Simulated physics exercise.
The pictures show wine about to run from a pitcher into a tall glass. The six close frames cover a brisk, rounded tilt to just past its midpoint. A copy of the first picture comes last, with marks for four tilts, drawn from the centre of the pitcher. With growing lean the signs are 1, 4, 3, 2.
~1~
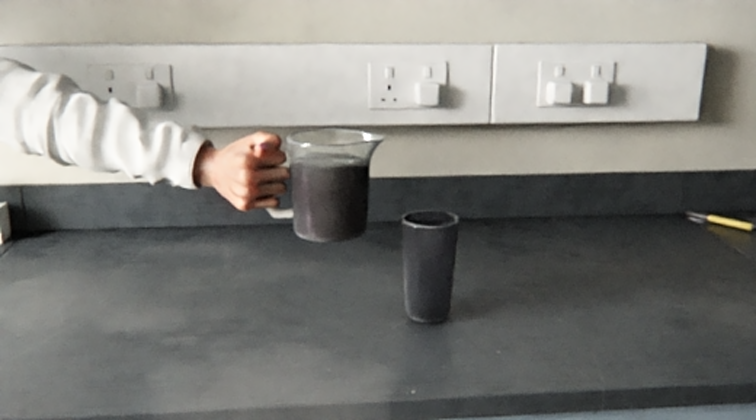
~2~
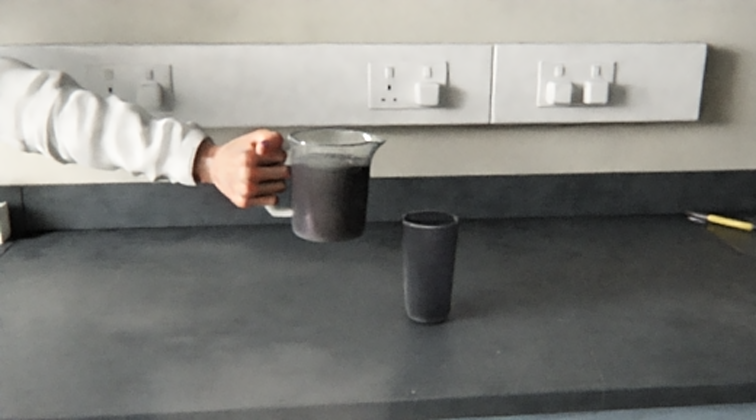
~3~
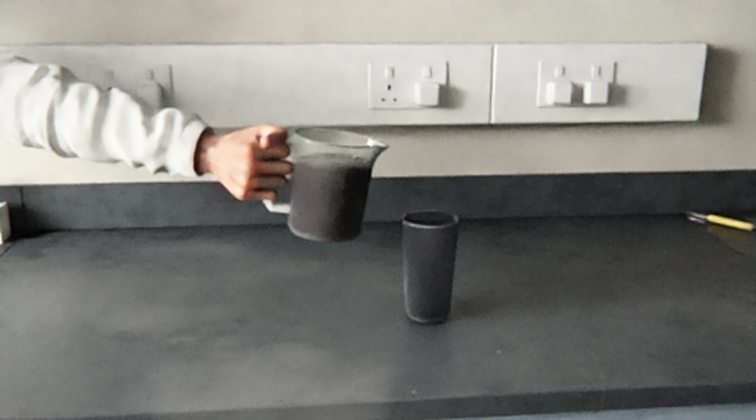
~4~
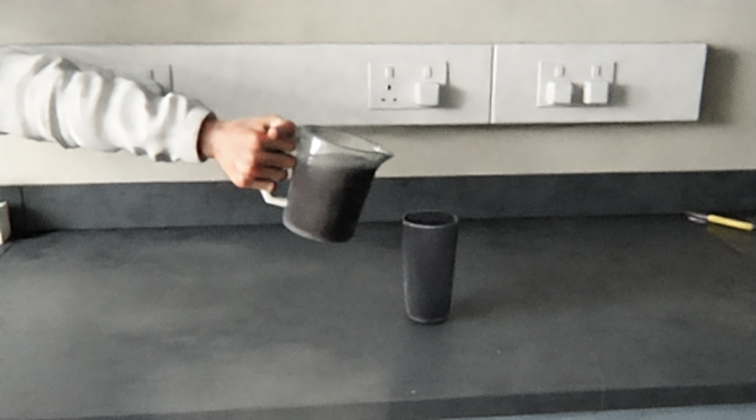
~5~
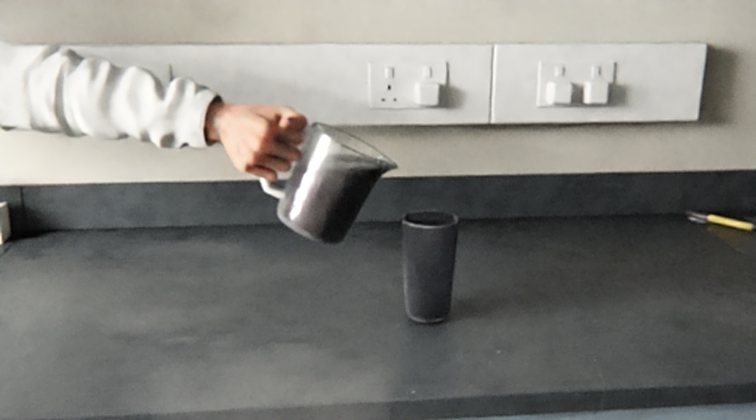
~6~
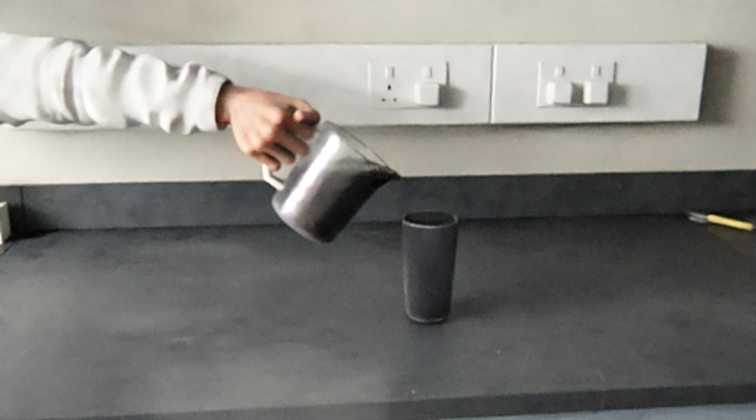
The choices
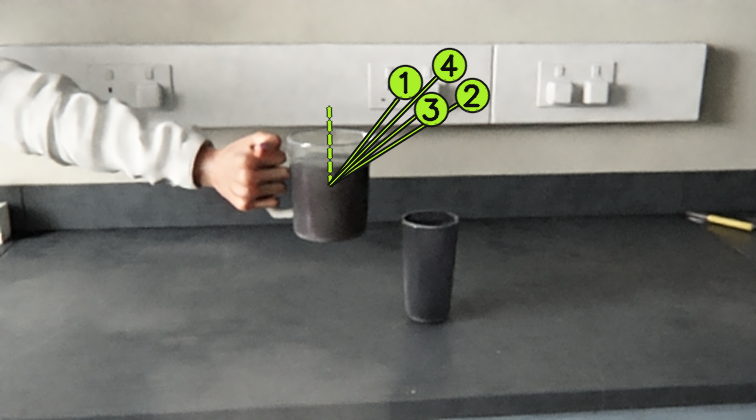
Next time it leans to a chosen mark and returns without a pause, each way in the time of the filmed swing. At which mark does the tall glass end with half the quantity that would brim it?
Line 2.
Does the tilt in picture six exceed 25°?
Yes.
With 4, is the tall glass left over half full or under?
Under.
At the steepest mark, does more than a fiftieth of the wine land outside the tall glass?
No, it does not.
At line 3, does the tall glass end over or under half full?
Under.
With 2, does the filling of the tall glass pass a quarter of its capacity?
Yes, it does.
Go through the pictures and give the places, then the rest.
In the first picture, upright, lip at (383, 139); rim of the tall glass round (430, 218); nothing has left yet.
In the second picture, upright, lip at (384, 140); nothing has left yet.
In the third picture, tipped about 7°, lip at (388, 146); nothing has left yet.
In the fourth picture, tipped about 16°, lip at (393, 154); nothing has left yet.
In the fifth picture, tipped about 26°, lip at (397, 166); nothing has left yet.
In the sixth picture, tipped about 37°, lip at (399, 179); nothing has left yet.
In lime, 1 at (397, 99); 2 at (457, 104); 3 at (415, 116); 4 at (437, 77).
With 1, the tall glass ends with about 12 % of what it can hold.
With 2, the tall glass ends with about 48 % of what it can hold.
With 3, the tall glass ends with about 34 % of what it can hold.
With 4, the tall glass ends with about 22 % of what it can hold.
